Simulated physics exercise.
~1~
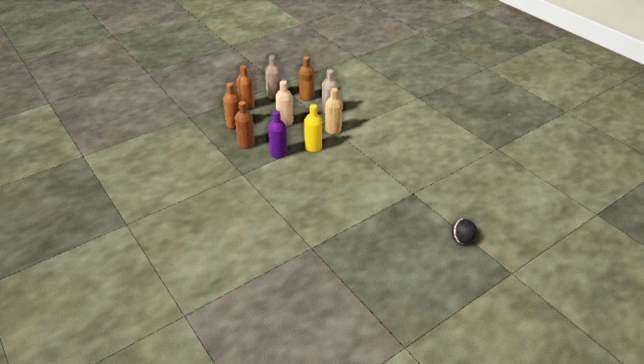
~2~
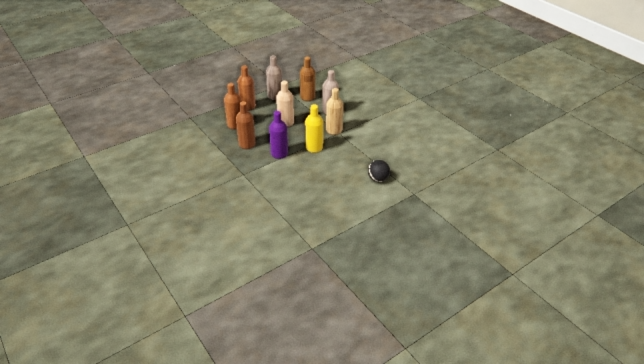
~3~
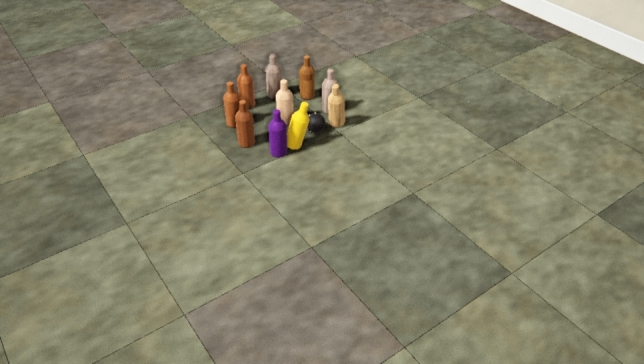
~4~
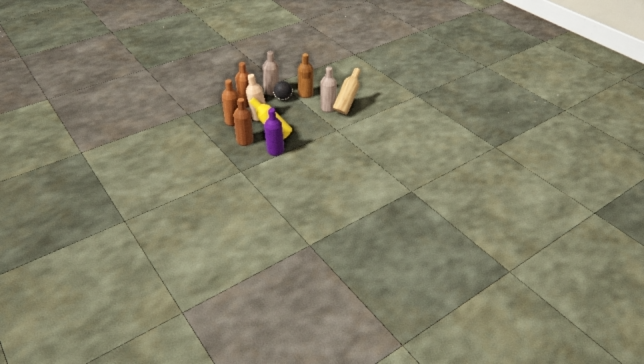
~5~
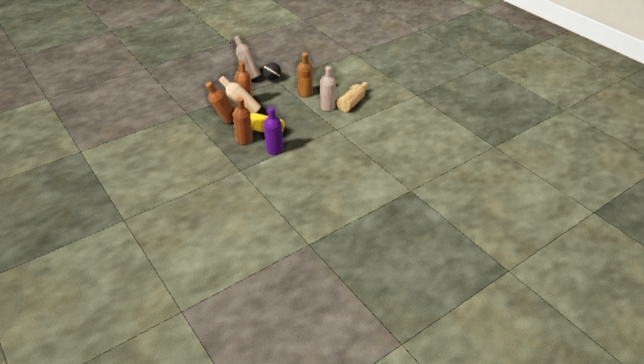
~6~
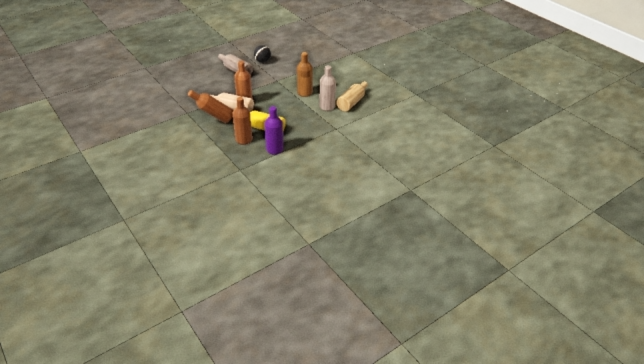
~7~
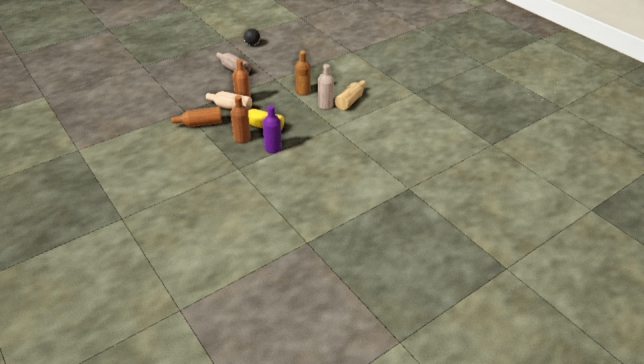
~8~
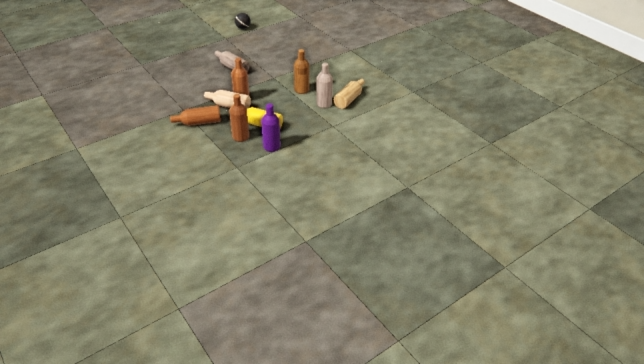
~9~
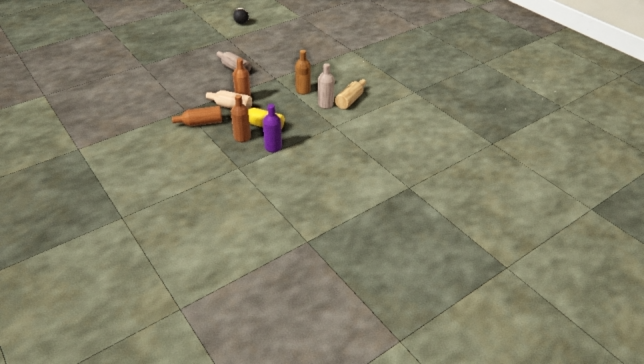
A wide floor of mottled green and brownish tiles, seen from above at an angle, holds a cluster of bottle-shaped skittles in orange-brown, pinkish and tan, with a purple one and a yellow one at the front. A dark ball rolls in from the right, heading left and away toward them. It strikes the yellow skittle, which tips left, while the tan one on the right topples too. The ball passes through the group, and more skittles fall at the left and back. It rolls out behind them and slows near the top, leaving the yellow skittle flat and the purple one upright.
